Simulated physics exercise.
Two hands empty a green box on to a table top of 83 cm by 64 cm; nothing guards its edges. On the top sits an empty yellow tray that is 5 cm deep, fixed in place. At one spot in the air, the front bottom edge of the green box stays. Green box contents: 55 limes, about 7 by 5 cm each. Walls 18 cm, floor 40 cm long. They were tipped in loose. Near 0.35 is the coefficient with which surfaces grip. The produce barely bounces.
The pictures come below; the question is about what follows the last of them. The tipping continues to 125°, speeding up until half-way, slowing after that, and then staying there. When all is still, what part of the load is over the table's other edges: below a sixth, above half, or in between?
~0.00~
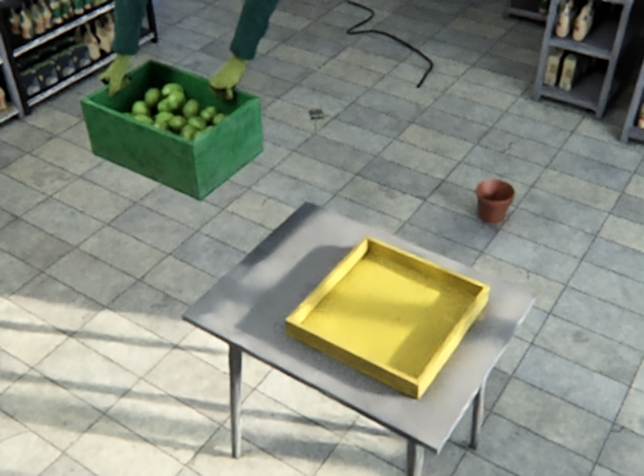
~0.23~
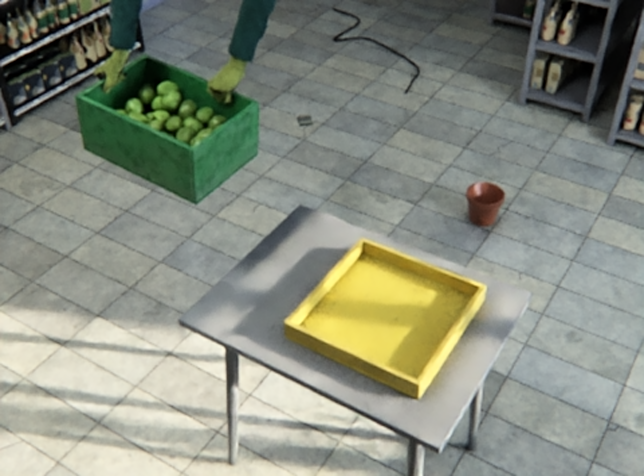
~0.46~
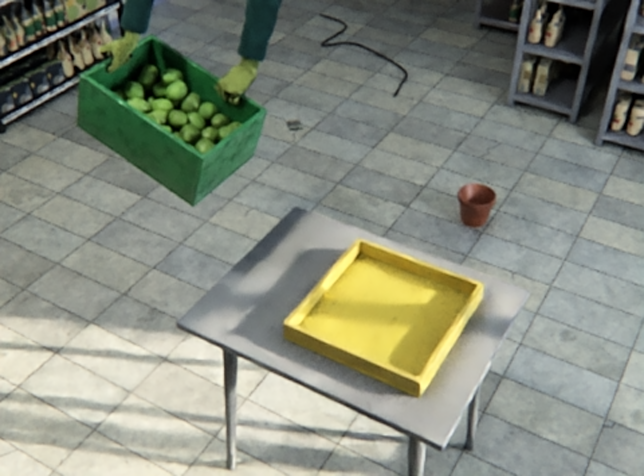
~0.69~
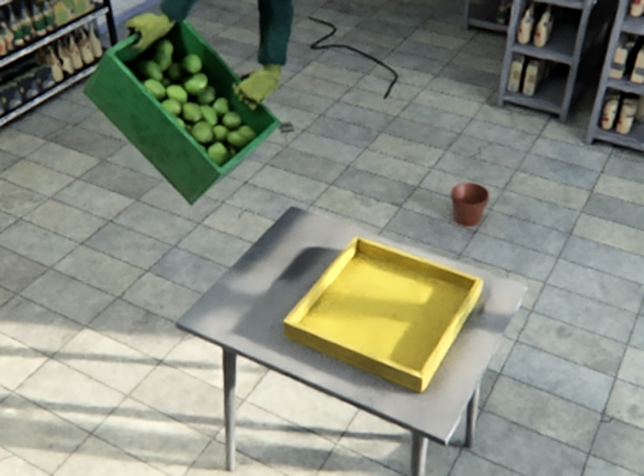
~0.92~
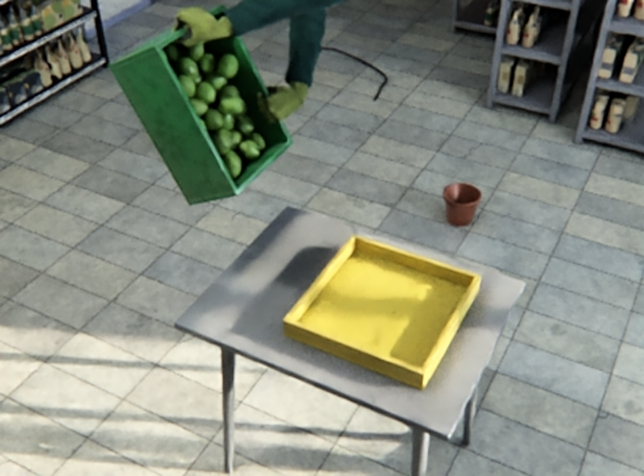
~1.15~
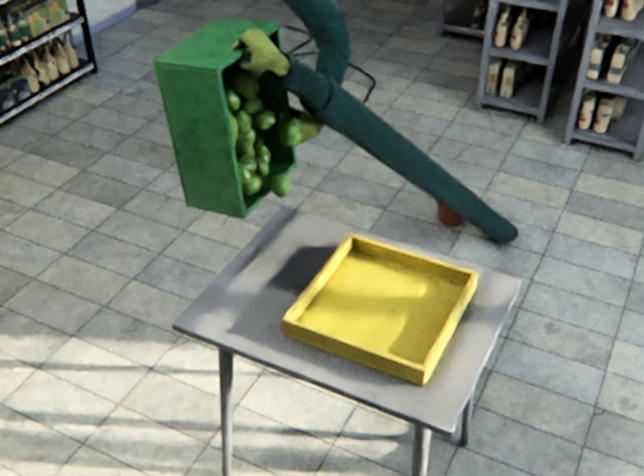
Oh, a sixth to half of them, I'd say.
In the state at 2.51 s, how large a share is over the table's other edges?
Estimated fraction: Some 25 percent.
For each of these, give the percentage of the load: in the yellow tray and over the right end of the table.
About 40 and 0 per cent.
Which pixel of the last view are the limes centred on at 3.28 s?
Somewhere around (308, 278) in pixels.
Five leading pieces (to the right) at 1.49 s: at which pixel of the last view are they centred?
I'd put their middle close to (363, 292).
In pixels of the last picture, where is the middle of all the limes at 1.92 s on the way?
The centre sits near (309, 273).
After 1.49 s, tilt 112°; 33 still in the green box, 6 in the yellow tray, 7 on the table top outside the tray and 9 in the air.
After 1.92 s, tilt 125°; 1 still in the green box, 22 in the yellow tray, 28 on the table top outside the tray, 2 over the table's other edges and 2 in the air.
After 2.51 s, tilt 125°; 23 in the yellow tray, 19 on the table top outside the tray and 13 over the table's other edges.
When it is over (at 3.28 s), 23 in the yellow tray, 18 on the table top outside the tray and 14 over the table's other edges. Asked share, 14 of 55, 25 per cent.
